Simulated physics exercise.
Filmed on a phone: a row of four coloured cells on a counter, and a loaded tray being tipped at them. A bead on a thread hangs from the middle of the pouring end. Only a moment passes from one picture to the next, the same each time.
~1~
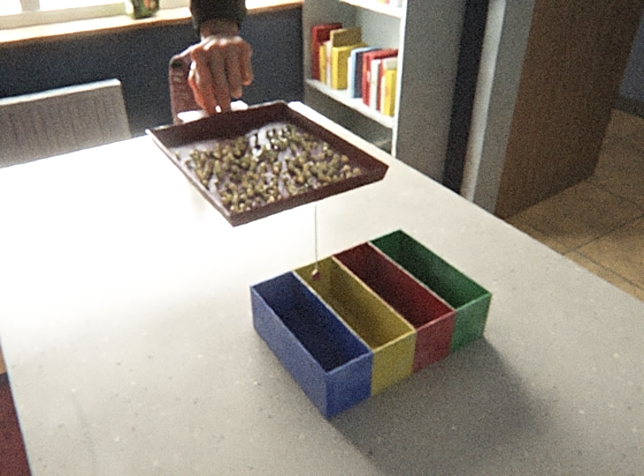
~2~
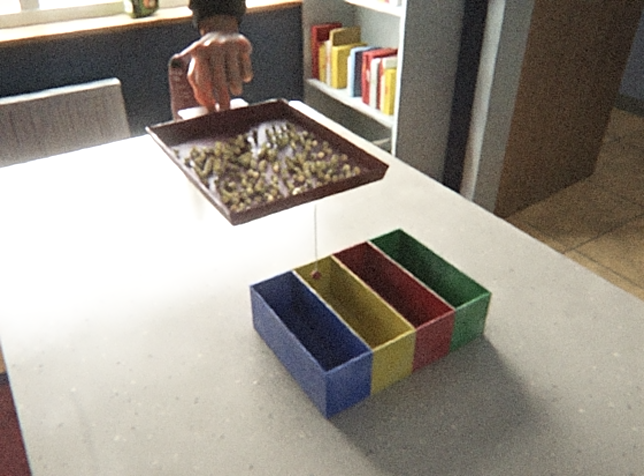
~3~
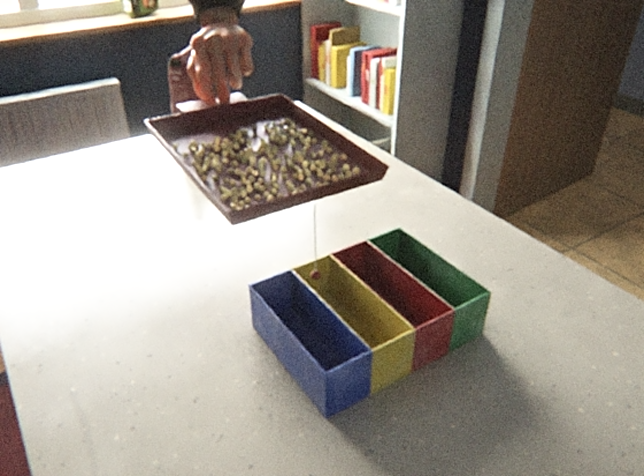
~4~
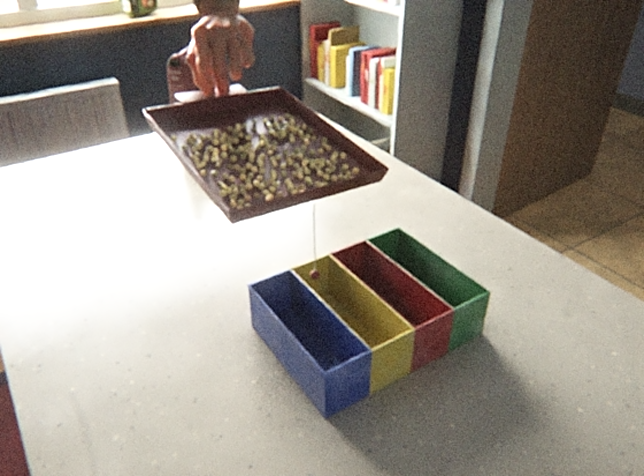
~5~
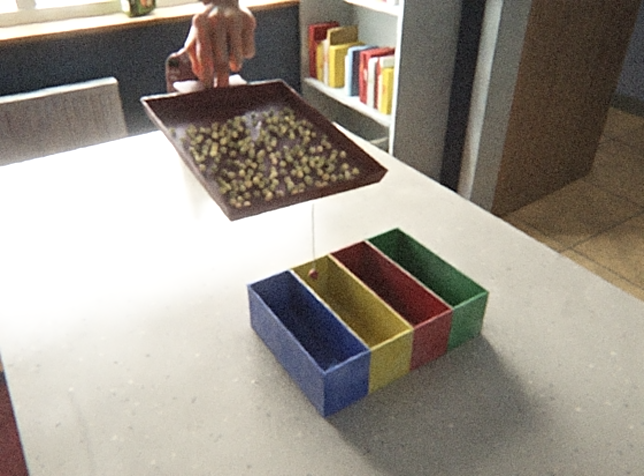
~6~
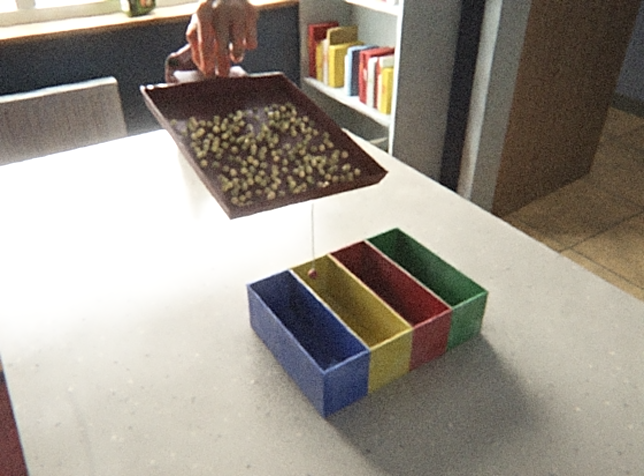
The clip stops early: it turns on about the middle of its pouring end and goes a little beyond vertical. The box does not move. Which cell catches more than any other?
Fullest: The red cell.
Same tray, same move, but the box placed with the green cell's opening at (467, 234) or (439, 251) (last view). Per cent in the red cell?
First some 0, then 50 per cent.
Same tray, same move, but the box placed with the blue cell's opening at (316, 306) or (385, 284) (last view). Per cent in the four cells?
About 100 and 90 per cent.
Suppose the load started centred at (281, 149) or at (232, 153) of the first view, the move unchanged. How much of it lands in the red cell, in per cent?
The first gives 80 %, the second 80 %.
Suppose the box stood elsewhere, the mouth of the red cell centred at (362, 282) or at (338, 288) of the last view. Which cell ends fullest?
One: The cell in green. Two: The green cell.
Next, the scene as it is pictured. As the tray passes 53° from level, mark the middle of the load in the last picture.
Close to (332, 171).
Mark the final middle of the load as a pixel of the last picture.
At about (378, 315).
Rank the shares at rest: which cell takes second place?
The runner-up: The cell in yellow.
Shortly afterwards, tray tipped steeply; all but a few on the tray; only a few in the green cell; only a few falling or outside the box.
Next, tray tipped right over; near a third on the tray; near a quarter in the red cell; a little in the yellow cell; a little in the green cell; near a quarter falling or outside the box.
Some moments later, tray tipped past a quarter turn; the bulk in the red cell; near a quarter in the yellow cell; a little in the green cell.
In the end, tray tipped past a quarter turn; the bulk in the red cell; near a quarter in the yellow cell; a little in the green cell; none at all in the blue cell.
